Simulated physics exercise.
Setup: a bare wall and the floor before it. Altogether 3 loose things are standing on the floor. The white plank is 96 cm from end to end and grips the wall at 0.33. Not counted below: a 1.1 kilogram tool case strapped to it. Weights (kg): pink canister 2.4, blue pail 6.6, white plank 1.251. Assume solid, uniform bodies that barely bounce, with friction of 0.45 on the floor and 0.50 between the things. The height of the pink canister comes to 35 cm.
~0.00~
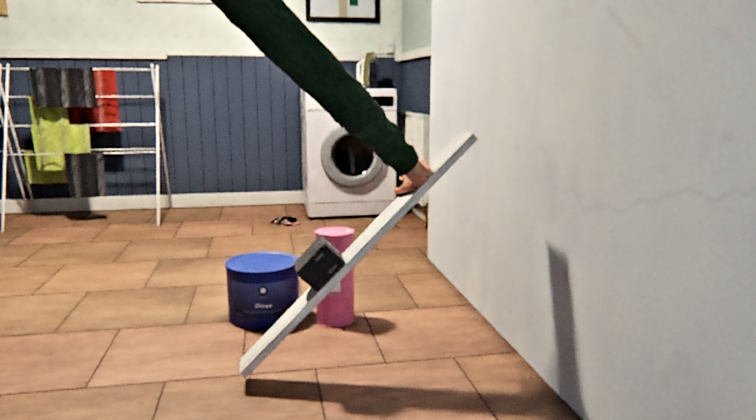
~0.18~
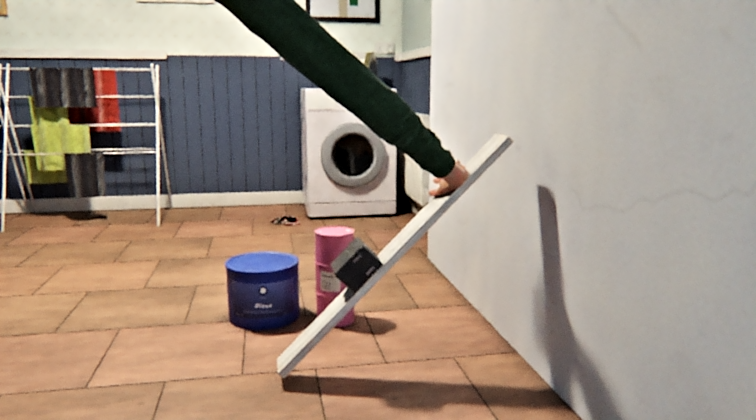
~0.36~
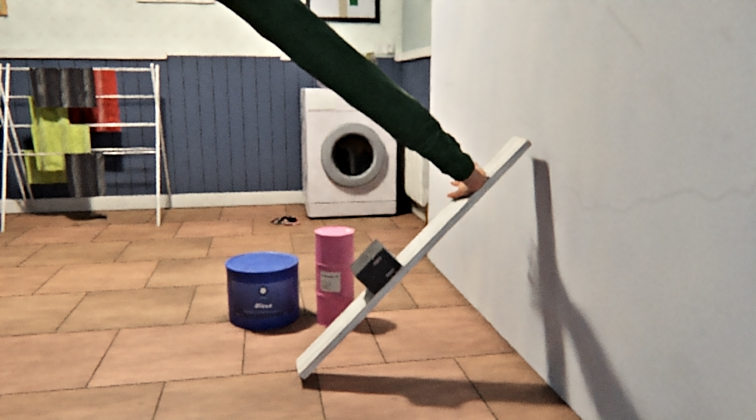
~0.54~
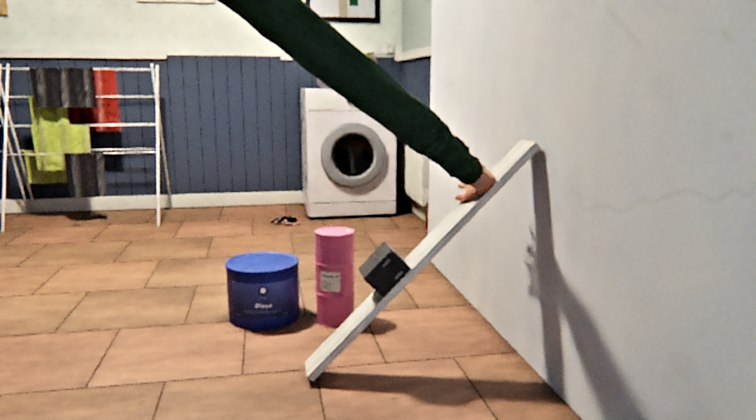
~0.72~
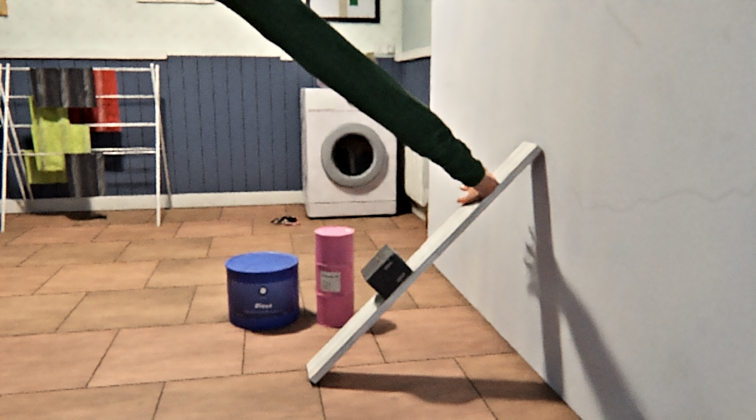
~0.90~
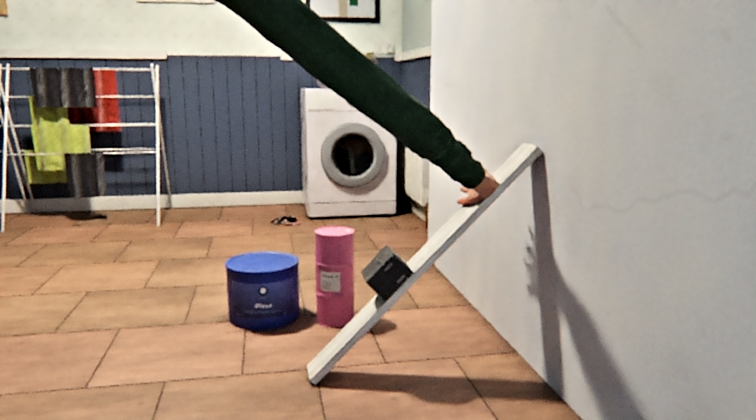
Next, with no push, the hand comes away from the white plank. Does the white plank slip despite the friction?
Pretty sure it stands firm.
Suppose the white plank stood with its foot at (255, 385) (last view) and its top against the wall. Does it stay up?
In that case it won't stay.
After 1.10 s, no change.
After 1.50 s, white plank resting near (422, 262).
In the end (2.2 s), all 3 under 10 cm from the start. At the end, from the last picture's camera, white plank near (422, 262). The plank holds.
